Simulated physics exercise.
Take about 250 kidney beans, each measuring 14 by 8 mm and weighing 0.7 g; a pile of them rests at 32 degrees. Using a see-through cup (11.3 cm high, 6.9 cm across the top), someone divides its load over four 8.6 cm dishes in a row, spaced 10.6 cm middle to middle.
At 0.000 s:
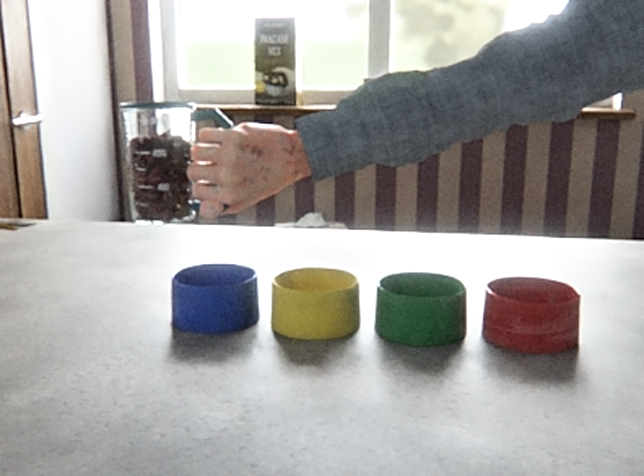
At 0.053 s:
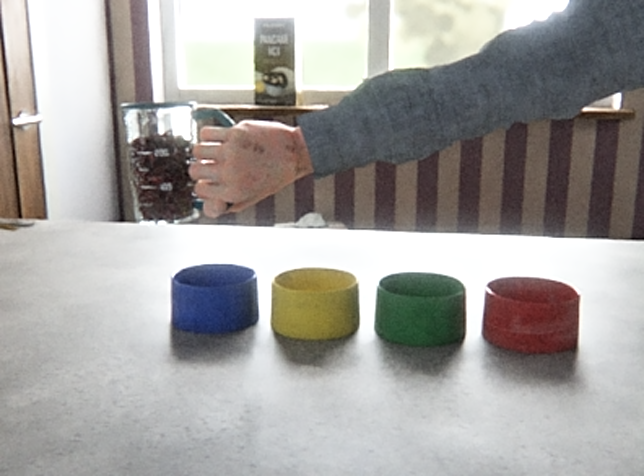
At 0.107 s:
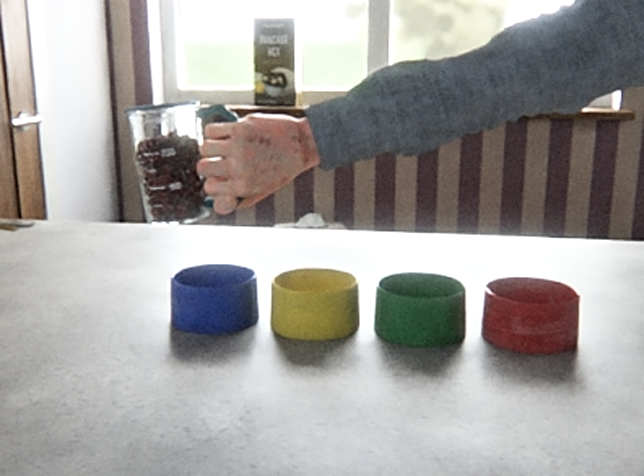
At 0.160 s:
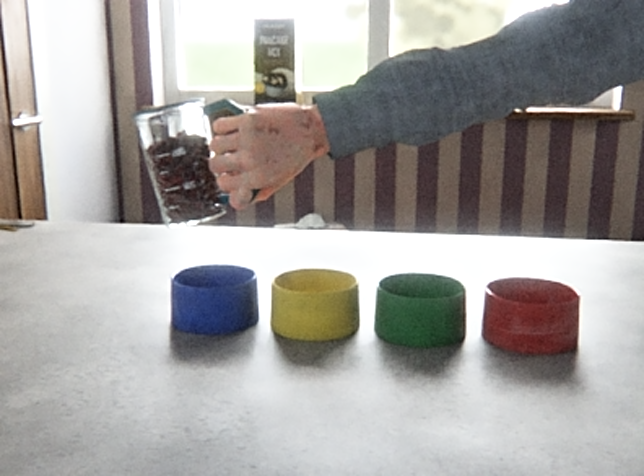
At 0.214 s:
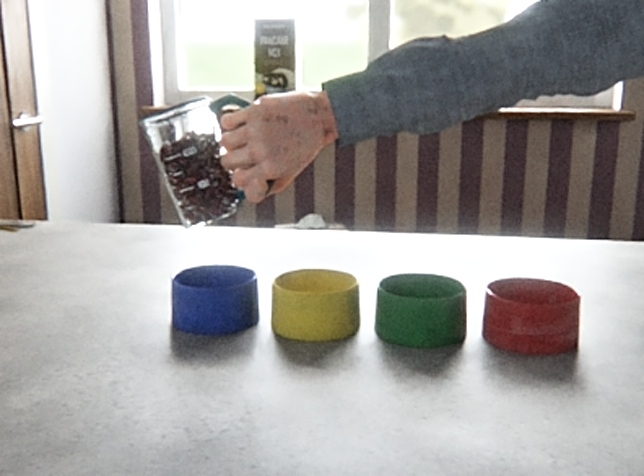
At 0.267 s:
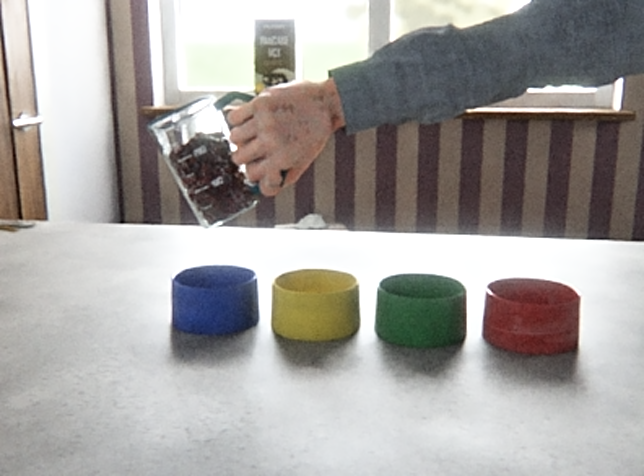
On a grey tabletop, a hand tilting a clear cup of dark red beans leftward while moving it slightly right behind four coloured dishes.
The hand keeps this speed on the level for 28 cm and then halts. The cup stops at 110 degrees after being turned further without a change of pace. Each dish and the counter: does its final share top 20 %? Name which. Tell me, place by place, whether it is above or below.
Red: The share is going to stay within a fifth; blue: The share is going to stay within a fifth; green: The share is going to stay within a fifth; yellow: The share is going to pass a fifth; counter: The share is going to pass a fifth.
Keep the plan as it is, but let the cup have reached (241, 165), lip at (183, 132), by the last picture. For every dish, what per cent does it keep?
Then red 0, blue 0, green 10, and yellow 30.
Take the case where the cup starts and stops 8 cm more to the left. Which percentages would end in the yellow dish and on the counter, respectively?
I'd expect yellow at 60 and the counter at 20.
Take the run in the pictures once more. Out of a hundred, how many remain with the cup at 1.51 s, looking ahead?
Somewhere near 40 per cent.
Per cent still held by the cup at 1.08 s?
I reckon around 80 per cent.
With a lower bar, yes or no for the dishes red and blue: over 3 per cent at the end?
As for red, not so, and as for blue, not so.
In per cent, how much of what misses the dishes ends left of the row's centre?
I'd say near 50 percent.
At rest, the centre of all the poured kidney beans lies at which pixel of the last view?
Approximately (356, 317) in the last view.
After 0.76 s, tilt 87 degrees; cup holds 100 %.
After 1.08 s, tilt 110 degrees; cup holds 80 %, yellow 10 %.
After 1.51 s, tilt 110 degrees; cup holds 40 %, green 5 %, yellow 35 %.
By 3.3 s all is still; red 0 %, blue 0 %, green 10 %, yellow 40 %, counter 50 %.
